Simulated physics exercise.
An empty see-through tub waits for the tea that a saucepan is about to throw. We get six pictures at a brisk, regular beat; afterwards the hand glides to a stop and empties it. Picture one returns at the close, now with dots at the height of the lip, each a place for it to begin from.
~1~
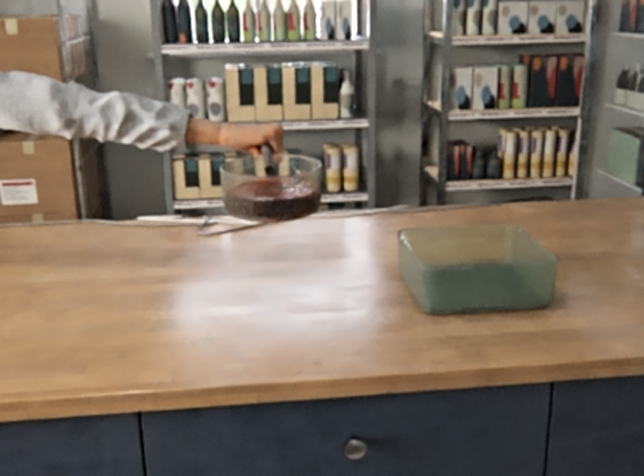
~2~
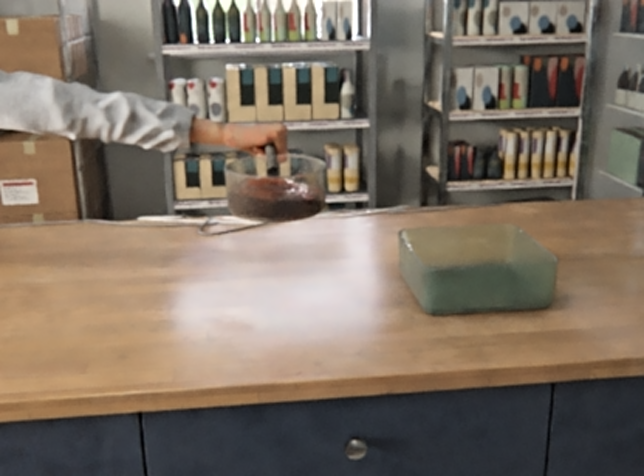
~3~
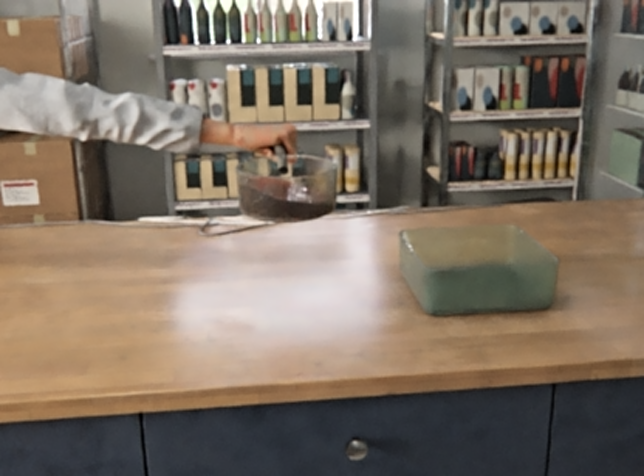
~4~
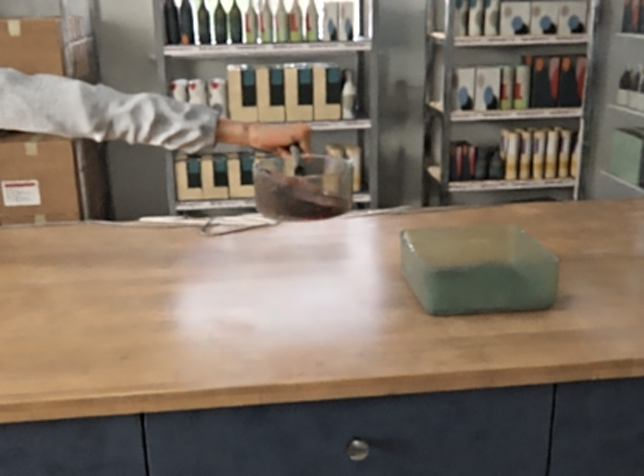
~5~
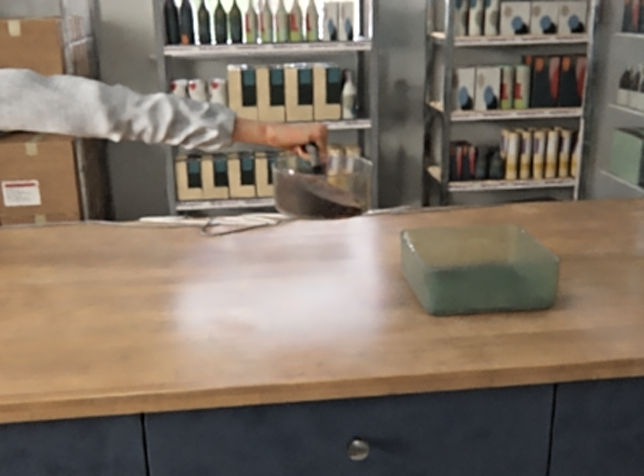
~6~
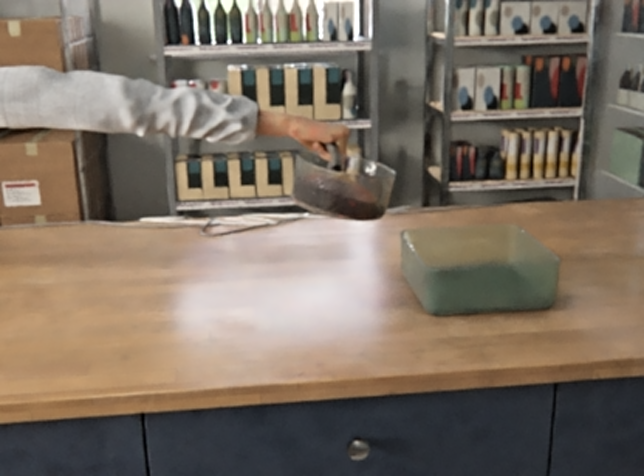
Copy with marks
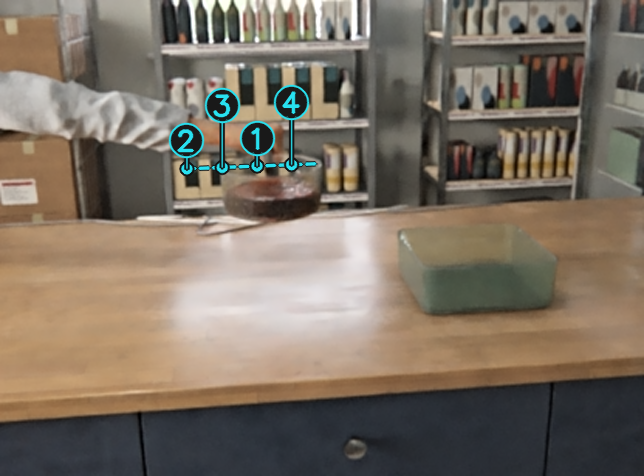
A hand in a light grey sleeve, reaching in from the left, carries a clear saucepan of dark liquid steadily rightward above the counter, then tilts it slightly to the right. On the wooden counter's right side sits a greenish see-through tub, above dark blue drawers. The fixed, front-facing view shows a storeroom with stocked metal shelves and cardboard boxes behind.
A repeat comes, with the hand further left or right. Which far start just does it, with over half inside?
Go for 4.
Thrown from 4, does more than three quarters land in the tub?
No, less.
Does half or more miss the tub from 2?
Yes, that goes wrong.
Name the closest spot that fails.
That is spot 1.
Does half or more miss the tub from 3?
Yes.
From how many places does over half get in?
One of them.
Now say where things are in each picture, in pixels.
In the first picture, upright, lip at (319, 163); tub from (421, 312) to (550, 304); nothing has left yet.
In the second picture, upright, lip at (324, 163); nothing has left yet.
In the third picture, upright, lip at (335, 164); nothing has left yet.
In the fourth picture, upright, lip at (351, 163); nothing has left yet.
In the fifth picture, upright, lip at (370, 163); nothing has left yet.
In the sixth picture, tipped about 12°, lip at (393, 171); nothing has left yet.
In cyan, 1 at (257, 166); 2 at (186, 168); 3 at (222, 167); 4 at (291, 164).
With 1, about 32 % lands in the tub, 61 % falls short and 6 % goes beside or beyond.
With 2, about 0 % lands in the tub, 100 % falls short.
With 3, about 8 % lands in the tub, 90 % falls short and 3 % goes beside or beyond.
With 4, about 62 % lands in the tub, 27 % falls short and 11 % goes beside or beyond.
